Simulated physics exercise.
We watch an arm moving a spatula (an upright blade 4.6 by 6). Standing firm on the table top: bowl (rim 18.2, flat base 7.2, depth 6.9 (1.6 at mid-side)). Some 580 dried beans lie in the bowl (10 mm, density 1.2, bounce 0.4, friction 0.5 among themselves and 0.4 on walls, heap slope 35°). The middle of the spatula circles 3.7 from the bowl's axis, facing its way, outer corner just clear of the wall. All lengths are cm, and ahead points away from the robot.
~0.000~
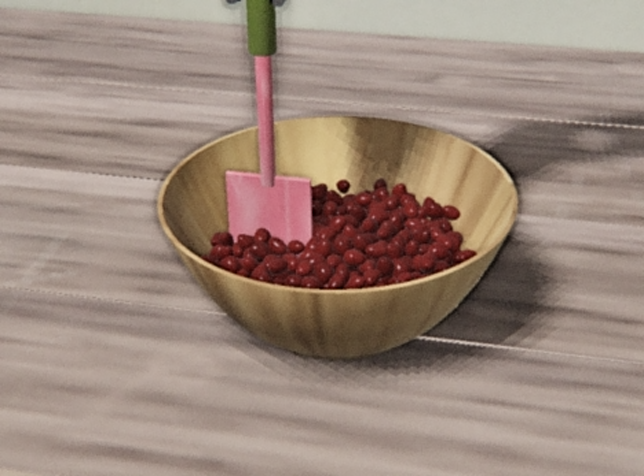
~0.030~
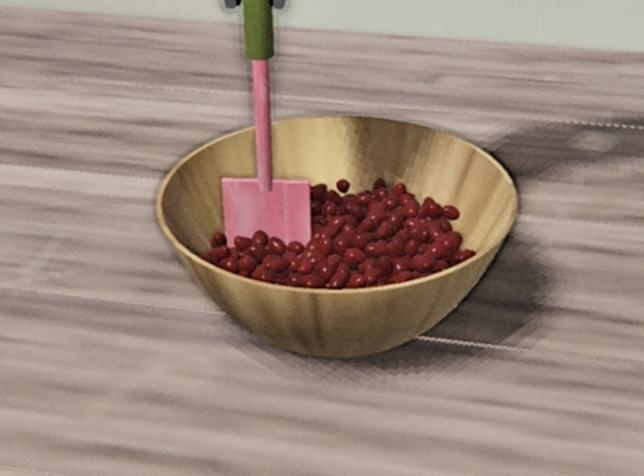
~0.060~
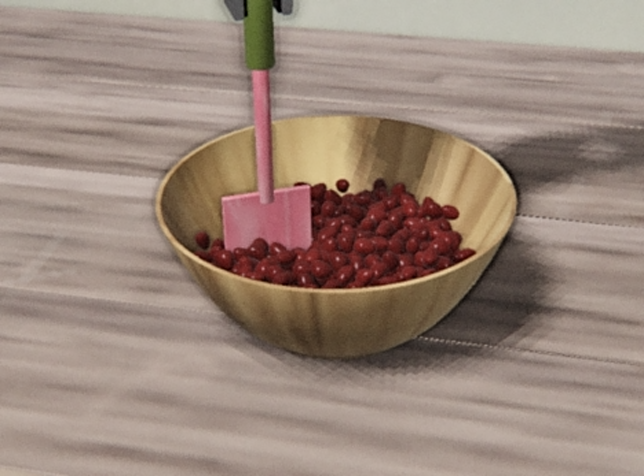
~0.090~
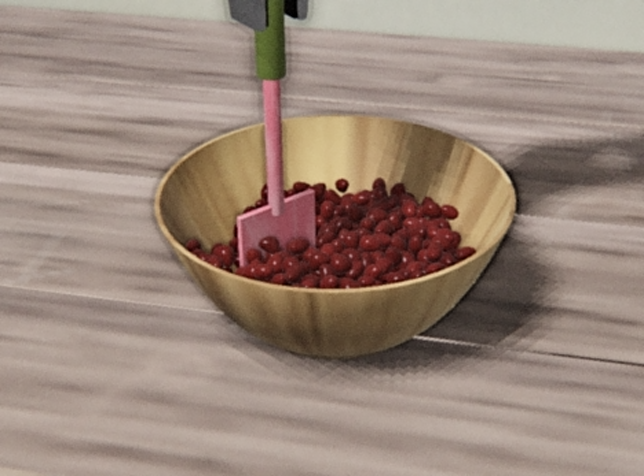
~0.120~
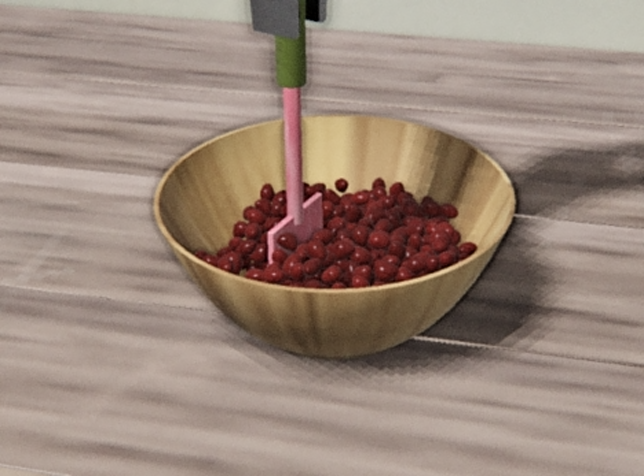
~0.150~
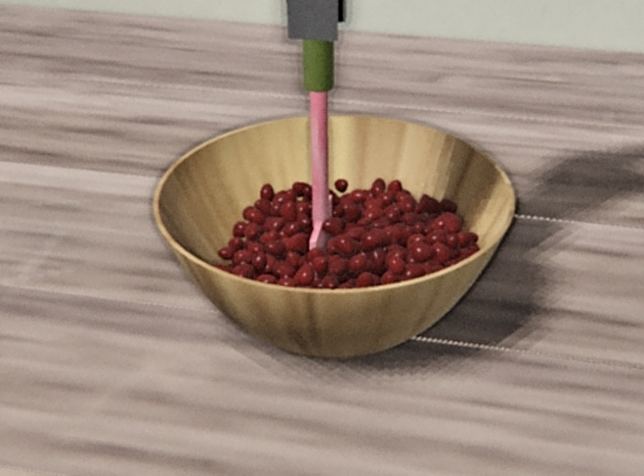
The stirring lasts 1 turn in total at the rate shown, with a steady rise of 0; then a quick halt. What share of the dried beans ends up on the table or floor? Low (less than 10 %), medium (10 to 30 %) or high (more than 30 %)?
On the table or floor the share is medium, 10 to 30 %.
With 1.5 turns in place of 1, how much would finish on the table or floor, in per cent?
Then about 25 per cent.
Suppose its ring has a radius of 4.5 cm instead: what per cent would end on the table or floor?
Then about 20 per cent.
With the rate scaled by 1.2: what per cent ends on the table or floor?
About 25 per cent.
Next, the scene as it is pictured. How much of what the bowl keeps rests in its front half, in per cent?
Roughly 65 per cent.
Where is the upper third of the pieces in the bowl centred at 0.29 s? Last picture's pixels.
Around (440, 183).
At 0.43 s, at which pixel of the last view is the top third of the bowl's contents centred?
Near (265, 168).
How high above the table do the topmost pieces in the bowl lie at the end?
About 7.0 cm.
After 0.29 s, 194° round, highest piece 10 above the table; 557 in the bowl, 5 on the table or floor, 17 in flight or on the tool.
After 0.43 s, 295° round, highest piece 9 above the table; 510 in the bowl, 39 on the table or floor, 30 in flight or on the tool.
After 0.70 s, 0° round, highest piece 8 above the table; 478 in the bowl, 98 on the table or floor, 3 in flight or on the tool.
After 1.40 s, 0° round, highest piece 7 above the table; 478 in the bowl, 101 on the table or floor.
At rest, 478 in the bowl, 101 on the table or floor. That is 17 % on the table or floor.
